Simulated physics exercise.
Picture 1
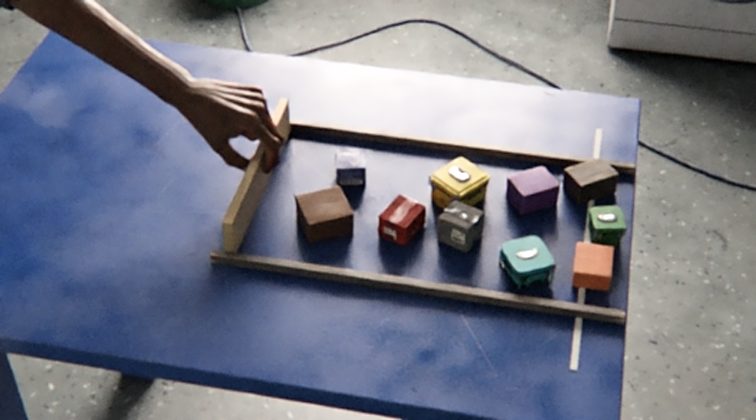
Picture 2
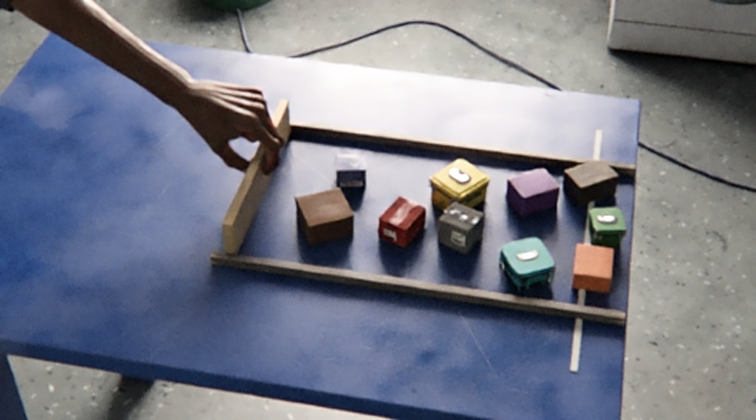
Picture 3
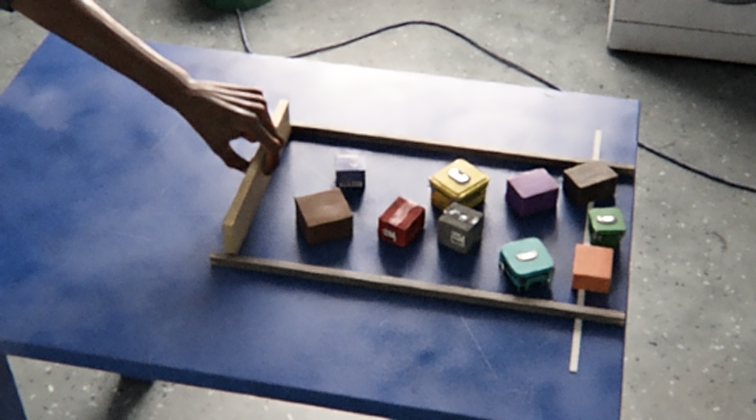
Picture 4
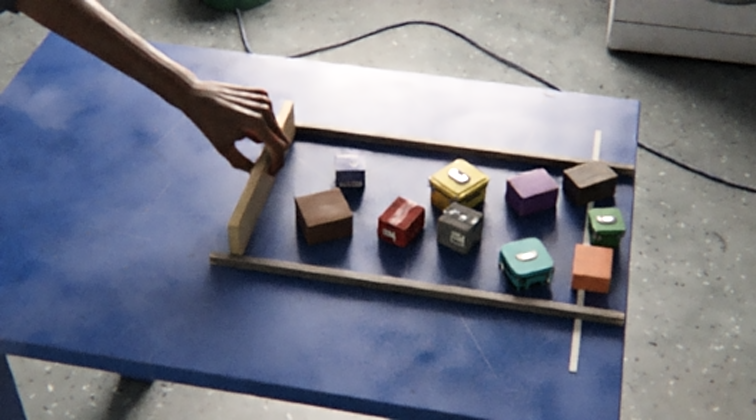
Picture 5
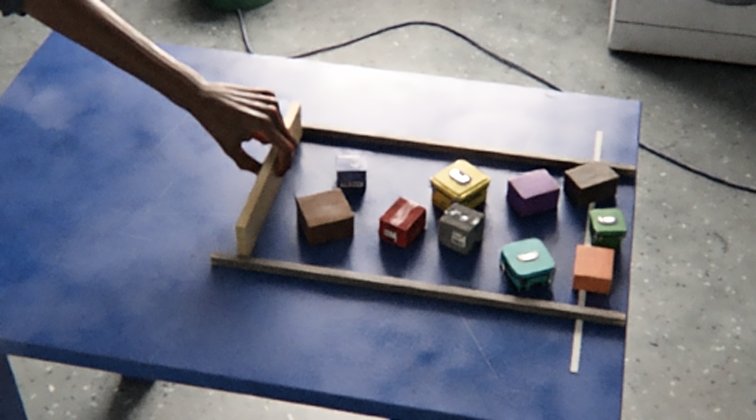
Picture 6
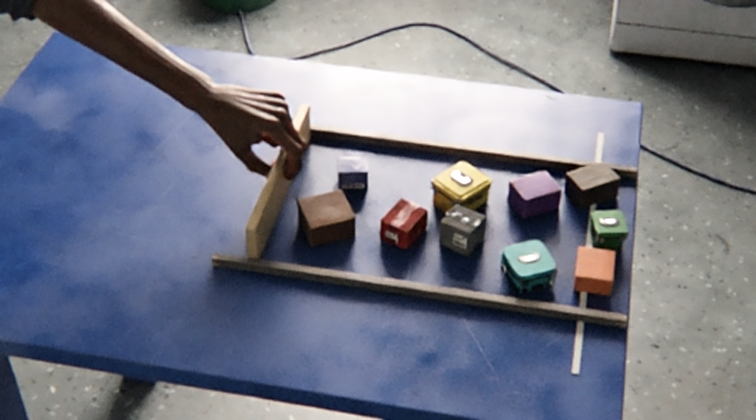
On a blue tabletop, a hand holds a wooden board still, then slides it slightly right toward scattered small coloured blocks.
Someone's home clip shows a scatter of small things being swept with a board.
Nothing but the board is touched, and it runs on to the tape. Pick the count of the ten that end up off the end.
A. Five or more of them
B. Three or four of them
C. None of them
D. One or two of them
The answer is A.
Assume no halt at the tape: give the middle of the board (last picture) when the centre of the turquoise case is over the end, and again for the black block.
Around (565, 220), then around (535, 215).
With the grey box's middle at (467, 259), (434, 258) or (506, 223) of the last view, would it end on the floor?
Grey box: Stays put; stays put; goes down.
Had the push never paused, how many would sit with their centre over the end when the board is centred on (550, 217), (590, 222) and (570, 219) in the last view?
Middles past end - pos 1: 4, pos 2: 8, pos 3: 6.
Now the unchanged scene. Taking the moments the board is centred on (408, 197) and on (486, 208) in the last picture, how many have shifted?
I count 5 first and 10 after.
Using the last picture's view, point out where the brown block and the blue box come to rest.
(612, 268) and (609, 207).
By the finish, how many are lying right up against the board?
The count comes out at 2.
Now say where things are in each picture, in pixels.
In the first frame, green case (606, 227); orange block (593, 267); black block (590, 181); board (259, 173); tape (588, 236).
In the second frame, orange block (593, 268); board (259, 174).
In the third frame, black block (590, 182); turquoise case (526, 264).
In the fourth frame, green case (605, 229); red box (401, 222).
In the fifth frame, orange block (593, 269); purple block (533, 193).
In the sixth frame, green case (608, 231); orange block (595, 271); black block (592, 185); board (281, 179); tape (590, 239).
Soon after, none off yet; green case at rest near (608, 231); orange block at rest near (595, 271); black block at rest near (592, 185).
Then, none off yet; green case moving near (612, 231); orange block moving near (606, 272); black block moved a little near (617, 183).
At rest, the number that fall off is five or more; fallen, red box, yellow case, grey box, purple block, turquoise case, black block, orange block and green case.
